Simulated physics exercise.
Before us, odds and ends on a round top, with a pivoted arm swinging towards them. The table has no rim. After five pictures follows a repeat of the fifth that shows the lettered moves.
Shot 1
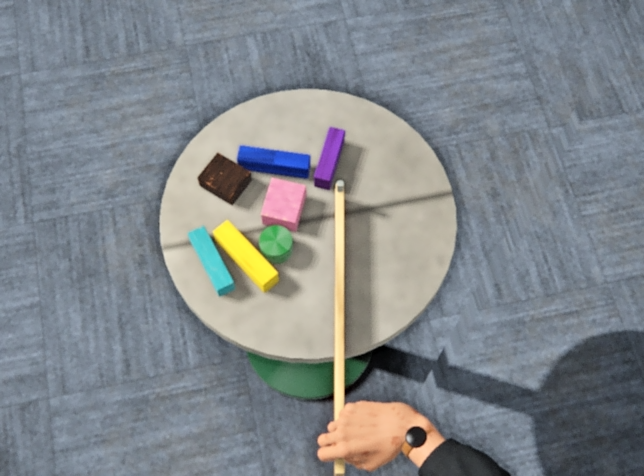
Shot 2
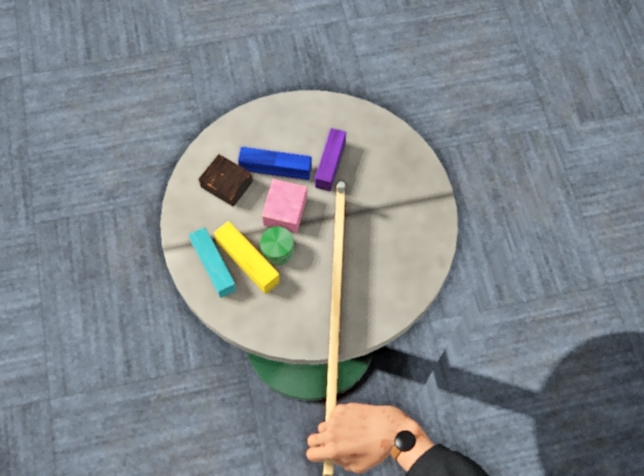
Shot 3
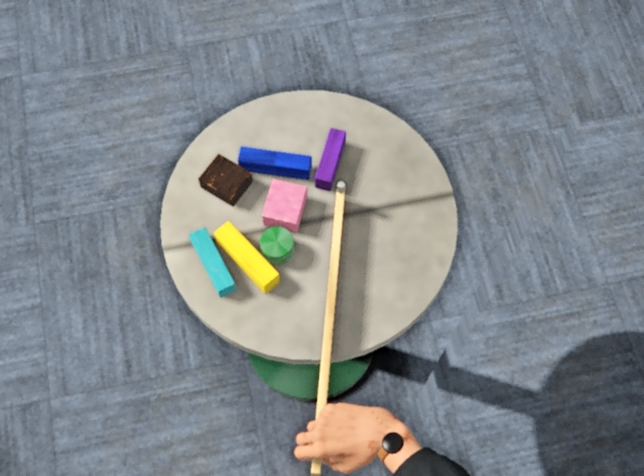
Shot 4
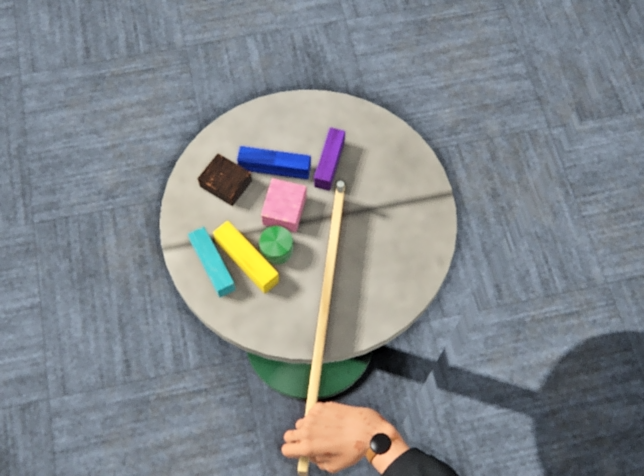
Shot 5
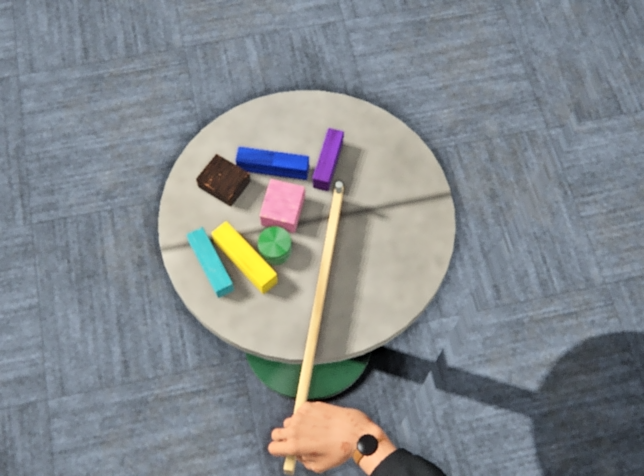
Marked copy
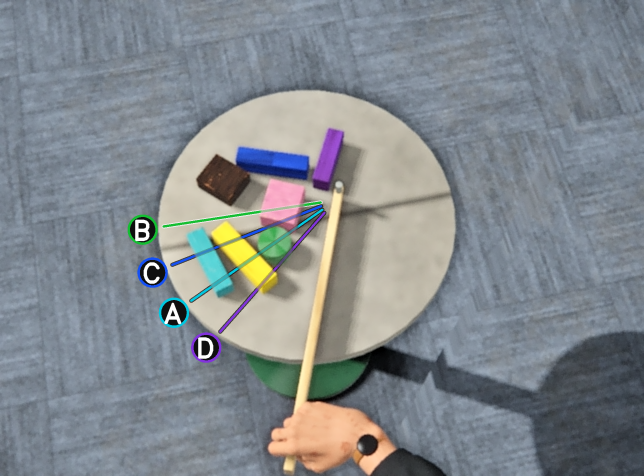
A hand swings the near end of a thin wooden arm slowly leftward over a round grey table, its far tip staying near the middle, while the colourful blocks and the green tin on the left remain still.
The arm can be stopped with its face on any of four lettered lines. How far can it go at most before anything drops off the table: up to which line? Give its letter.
At B, and not beyond.
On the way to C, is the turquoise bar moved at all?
By then, yes.
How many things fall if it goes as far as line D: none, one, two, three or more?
In all, none.
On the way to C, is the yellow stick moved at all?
Yes.
On the copy, A at (258, 254); B at (242, 214); C at (248, 235); D at (274, 270).
On B. First, arm (284, 259); yellow stick (239, 254); turquoise bar (210, 263).
Then, arm (257, 230); turquoise bar (185, 232); yellow stick (209, 216).
Finally, arm (248, 205); turquoise bar (171, 191); yellow stick (194, 184); nothing has fallen.
By contrast, A is safe but short; C is safe but short; D is safe but short.
